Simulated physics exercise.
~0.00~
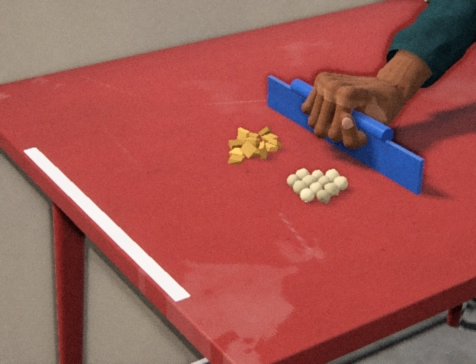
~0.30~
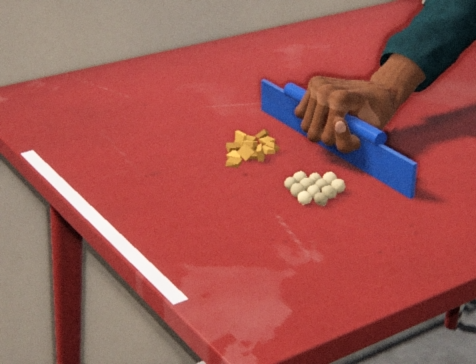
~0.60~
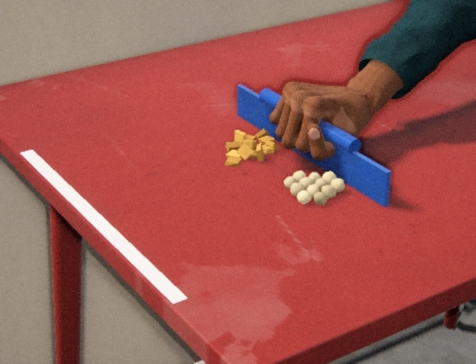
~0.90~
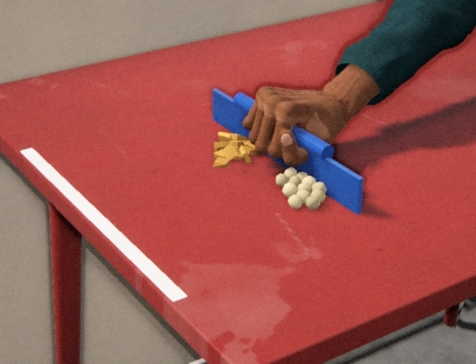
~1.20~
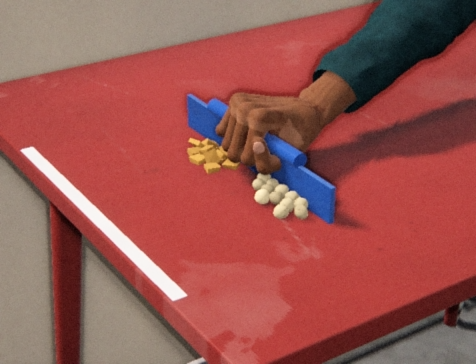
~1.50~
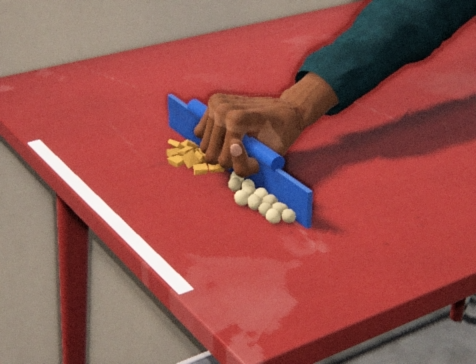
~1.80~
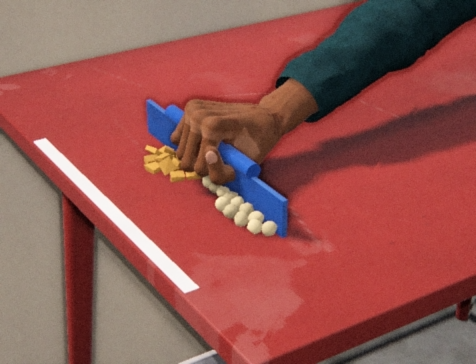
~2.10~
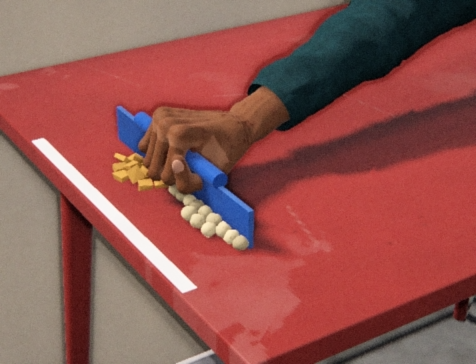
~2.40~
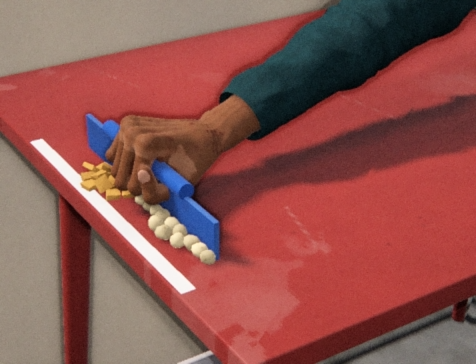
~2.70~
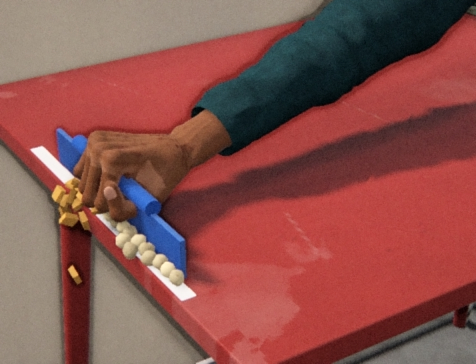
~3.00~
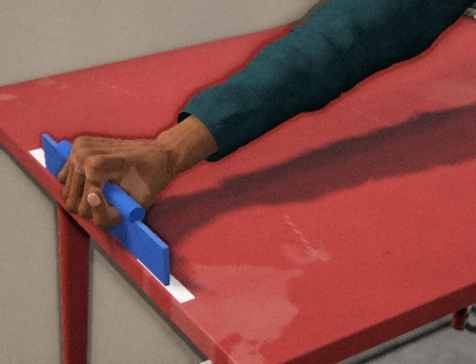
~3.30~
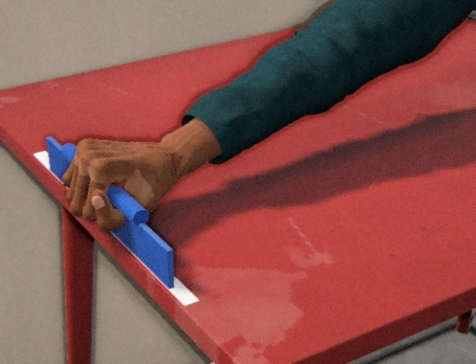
On a red table, a hand slid a blue scraper left, pushing a heap of yellow chunks and a heap of small white balls toward a strip of white tape, until both heaps went over the edge and the scraper stopped at the tape.
